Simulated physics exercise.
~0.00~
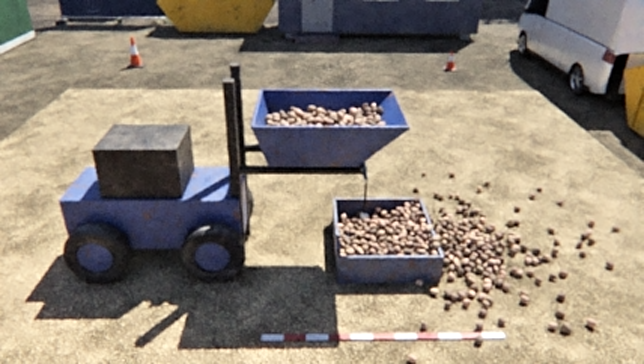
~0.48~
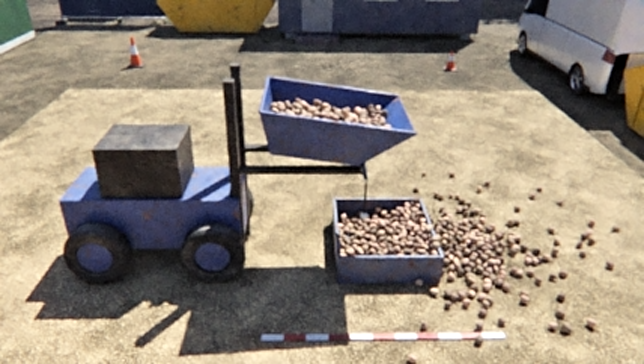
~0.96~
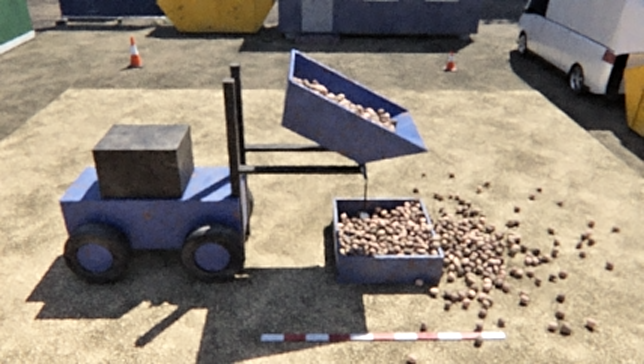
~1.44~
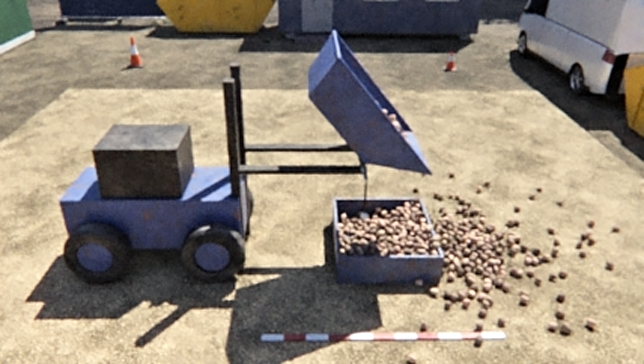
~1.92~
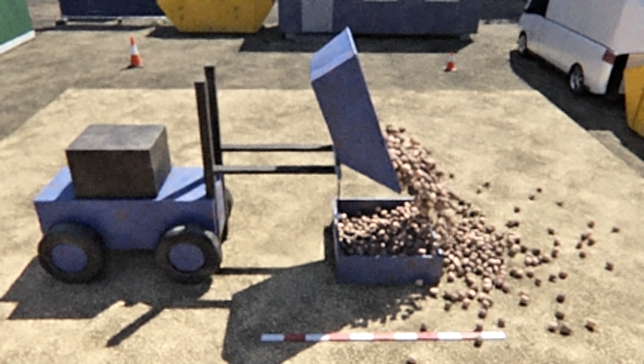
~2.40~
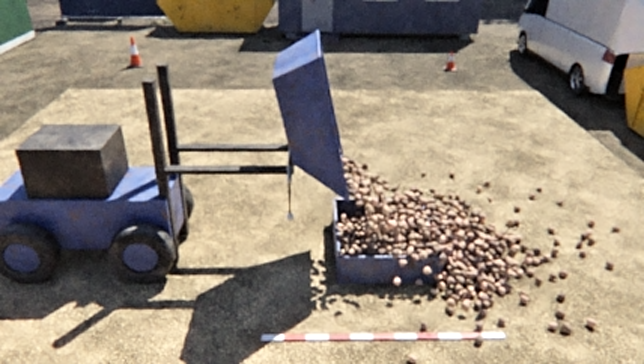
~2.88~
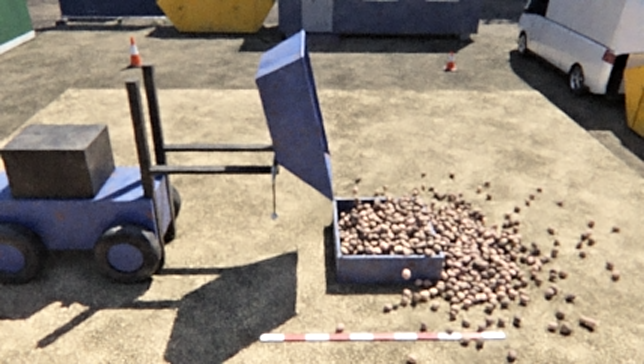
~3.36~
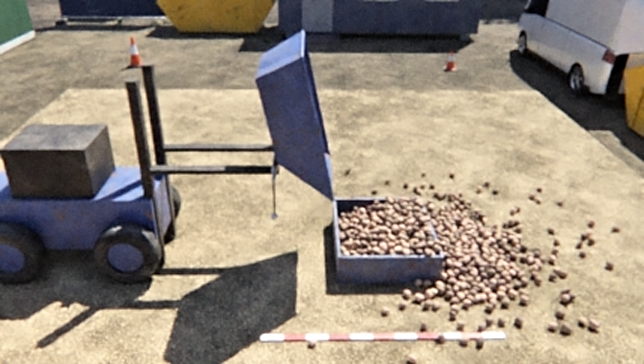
A blue forklift holds a raised skip of brownish, rounded stones above a blue bin that is already filled, with more stones scattered on the ground to its right. The skip begins to tip towards the right, slowly at first, then steeply, while the machine stays put. Stones then pour from its lower edge into the bin as the forklift backs away to the left. The pile heaps up and spills over the right side, spreading across the sandy ground. Finally the steeply tilted skip hangs still and emptied, left of the heaped bin, with loose stones lying beyond it.
